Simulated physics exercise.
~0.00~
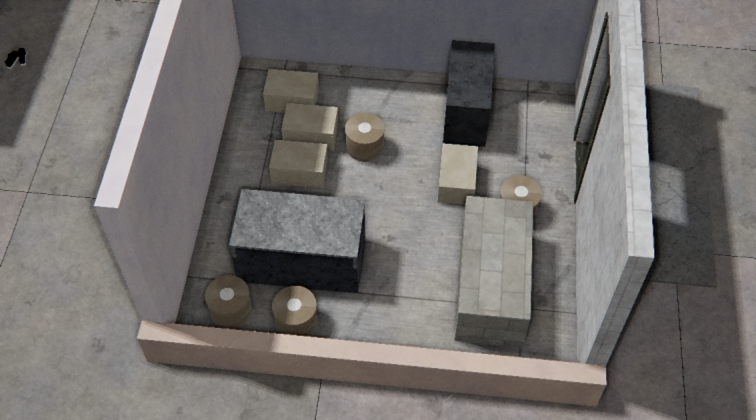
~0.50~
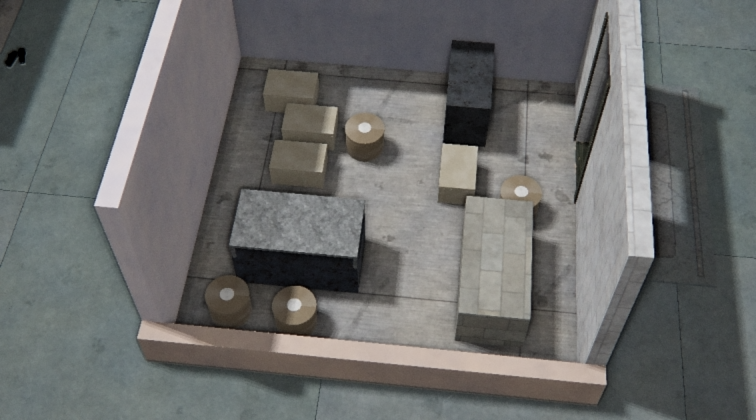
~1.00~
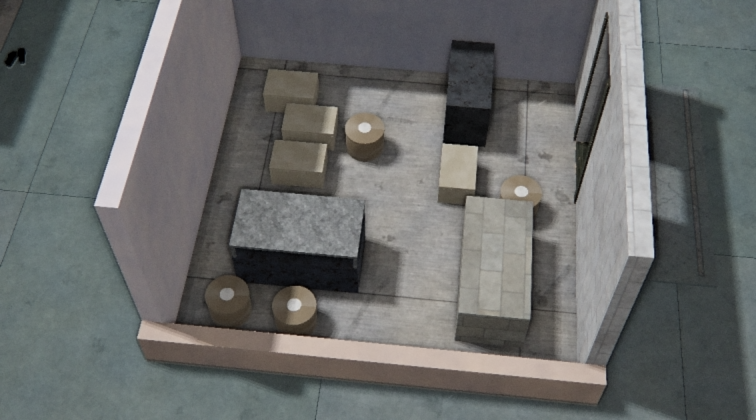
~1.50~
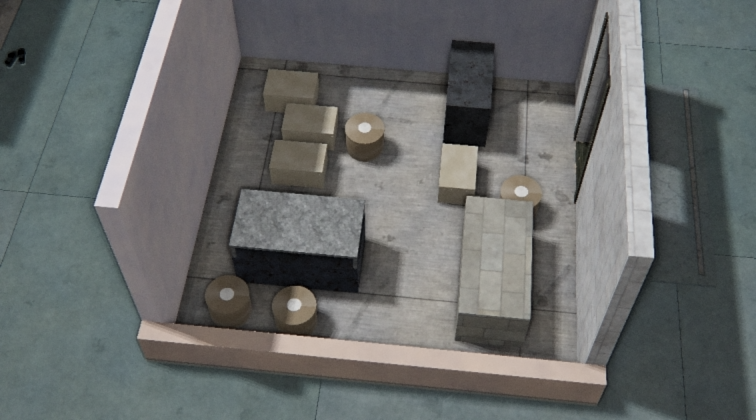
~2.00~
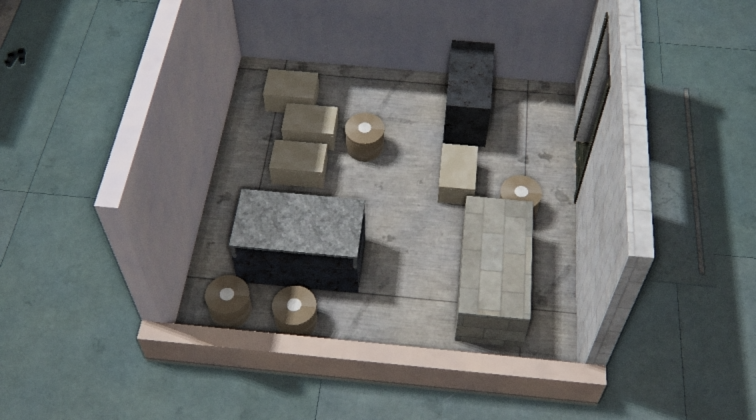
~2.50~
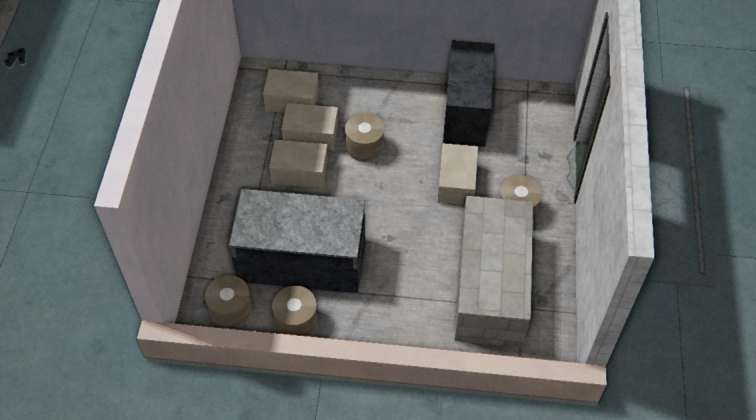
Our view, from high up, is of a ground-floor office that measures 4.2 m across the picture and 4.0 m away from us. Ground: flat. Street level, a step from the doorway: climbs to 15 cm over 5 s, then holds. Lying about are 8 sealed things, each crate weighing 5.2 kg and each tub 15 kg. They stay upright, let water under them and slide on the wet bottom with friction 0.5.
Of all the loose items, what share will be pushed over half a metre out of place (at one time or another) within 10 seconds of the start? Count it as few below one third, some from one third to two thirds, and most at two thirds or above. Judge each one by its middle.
Few.
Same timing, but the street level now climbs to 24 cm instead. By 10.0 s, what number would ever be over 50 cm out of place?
Count: 3.
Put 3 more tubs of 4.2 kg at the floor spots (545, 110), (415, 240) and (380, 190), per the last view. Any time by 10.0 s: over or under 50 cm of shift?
The three, in order: Smaller shift, smaller shift, larger.
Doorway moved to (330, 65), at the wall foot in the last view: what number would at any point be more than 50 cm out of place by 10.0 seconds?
Result: 3.
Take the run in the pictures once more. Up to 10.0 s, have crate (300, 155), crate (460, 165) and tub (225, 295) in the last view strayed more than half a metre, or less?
Same order as the question: Smaller, greater, smaller.
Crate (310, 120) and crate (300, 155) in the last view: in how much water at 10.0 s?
About 2 and 3 cm.
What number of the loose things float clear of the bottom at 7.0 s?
By my count, 1.
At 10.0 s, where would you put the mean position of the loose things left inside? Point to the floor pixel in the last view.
I'd put it around (316, 193).
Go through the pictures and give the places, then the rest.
In the first frame, a crate at (298, 156), on the bottom; a crate at (310, 118) rests on the ground; water covers 0.0 m2; 0 of 8 have shifted.
In the second frame, a crate at (298, 156), on the bottom; a crate at (310, 118), on the bottom; 0.0 m2 under water; 0 of 8 have shifted.
In the third frame, a crate at (298, 156) rests on the ground; a crate at (310, 118), on the bottom; water covers 0.0 m2; 0 of 8 have shifted.
In the fourth frame, a crate at (298, 156) rests on the ground; a crate at (310, 118), on the bottom; 0.0 m2 under water; 0 of 8 have shifted.
In the fifth frame, a crate at (298, 156), on the bottom; a crate at (310, 118) rests on the ground; 0.0 m2 under water; 0 of 8 have shifted.
In the sixth frame, a crate at (298, 156) rests on the ground; a crate at (310, 118), on the bottom; water covers 0.0 m2; 0 of 8 have shifted.
After 3.5 s 0 of 8 are over 50 cm from their spots; 0 afloat.
After 4.5 s 0 of 8 are over 50 cm from their spots; 0 afloat.
After 7.0 s 1 of 8 are over 50 cm from their spots; 1 afloat.
After 10.0 s 1 of 8 are over 50 cm from their spots, and 1 have been at some point; 2 afloat.
